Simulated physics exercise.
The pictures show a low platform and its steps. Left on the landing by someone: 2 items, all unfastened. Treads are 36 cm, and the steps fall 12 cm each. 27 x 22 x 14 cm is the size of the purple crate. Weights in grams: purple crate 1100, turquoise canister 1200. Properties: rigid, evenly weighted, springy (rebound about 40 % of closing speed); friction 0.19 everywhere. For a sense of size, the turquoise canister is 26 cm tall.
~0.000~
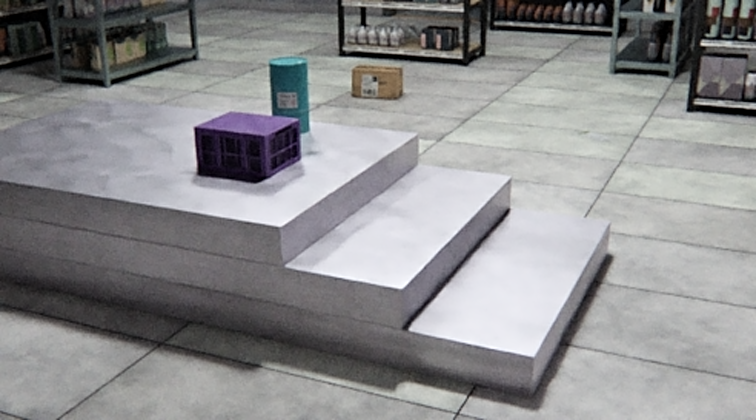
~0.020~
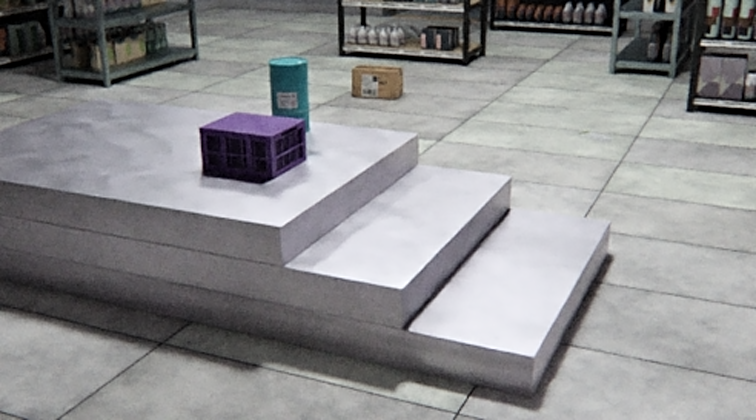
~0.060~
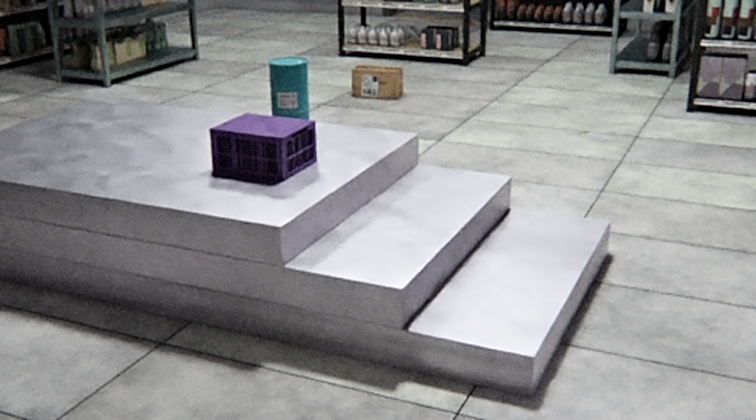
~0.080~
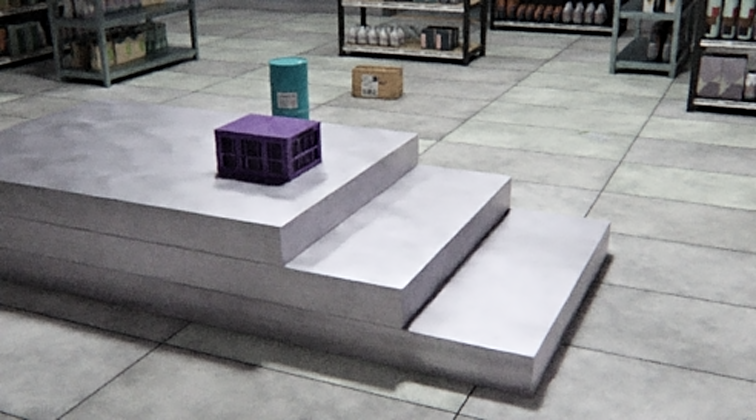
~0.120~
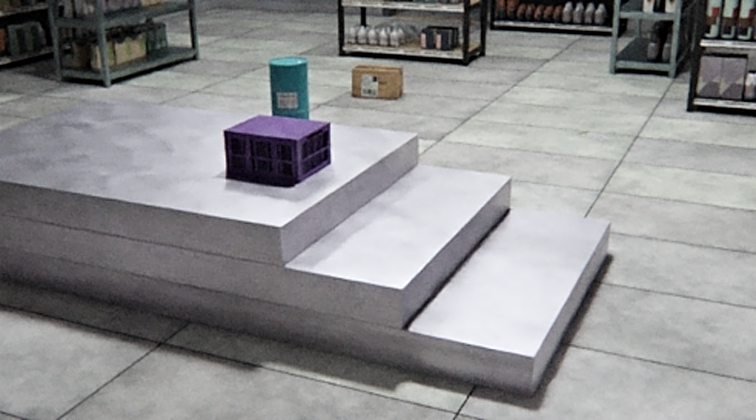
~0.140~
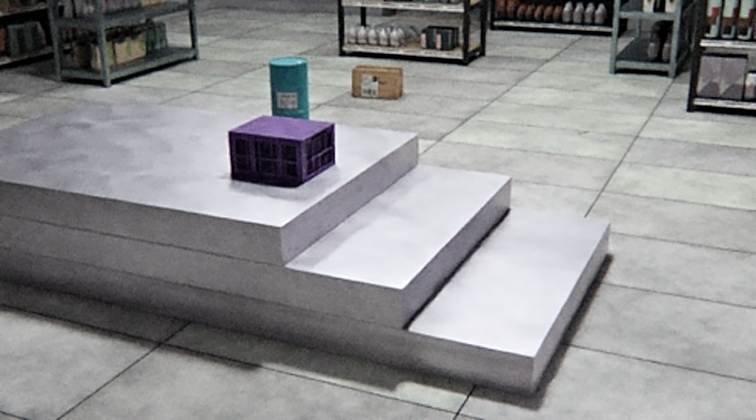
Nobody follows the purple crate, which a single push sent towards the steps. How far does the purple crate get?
Once everything settles, it sits up top.
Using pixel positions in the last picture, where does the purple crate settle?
It ends near (330, 154).
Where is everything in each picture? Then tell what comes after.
In the first frame, 38 cm to the first step; purple crate (249, 144); turquoise canister (290, 96).
In the second frame, 36 cm to the first step; purple crate (254, 144); turquoise canister (290, 96).
In the third frame, 32 cm to the first step; purple crate (264, 146); turquoise canister (290, 96).
In the fourth frame, 30 cm to the first step; purple crate (269, 146); turquoise canister (290, 96).
In the fifth frame, 27 cm to the first step; purple crate (279, 147); turquoise canister (290, 96).
In the sixth frame, 25 cm to the first step; purple crate (283, 148); turquoise canister (290, 96).
After 0.24 s, 18 cm to the first step; purple crate near (302, 150).
After 0.34 s, 13 cm to the first step; purple crate near (316, 152).
After 0.44 s, 9 cm to the first step; purple crate near (325, 153).
In the end (0.9 s), 8 cm to the first step; turquoise canister under 12 cm from the start. At the end, from the last picture's camera, purple crate near (330, 154).
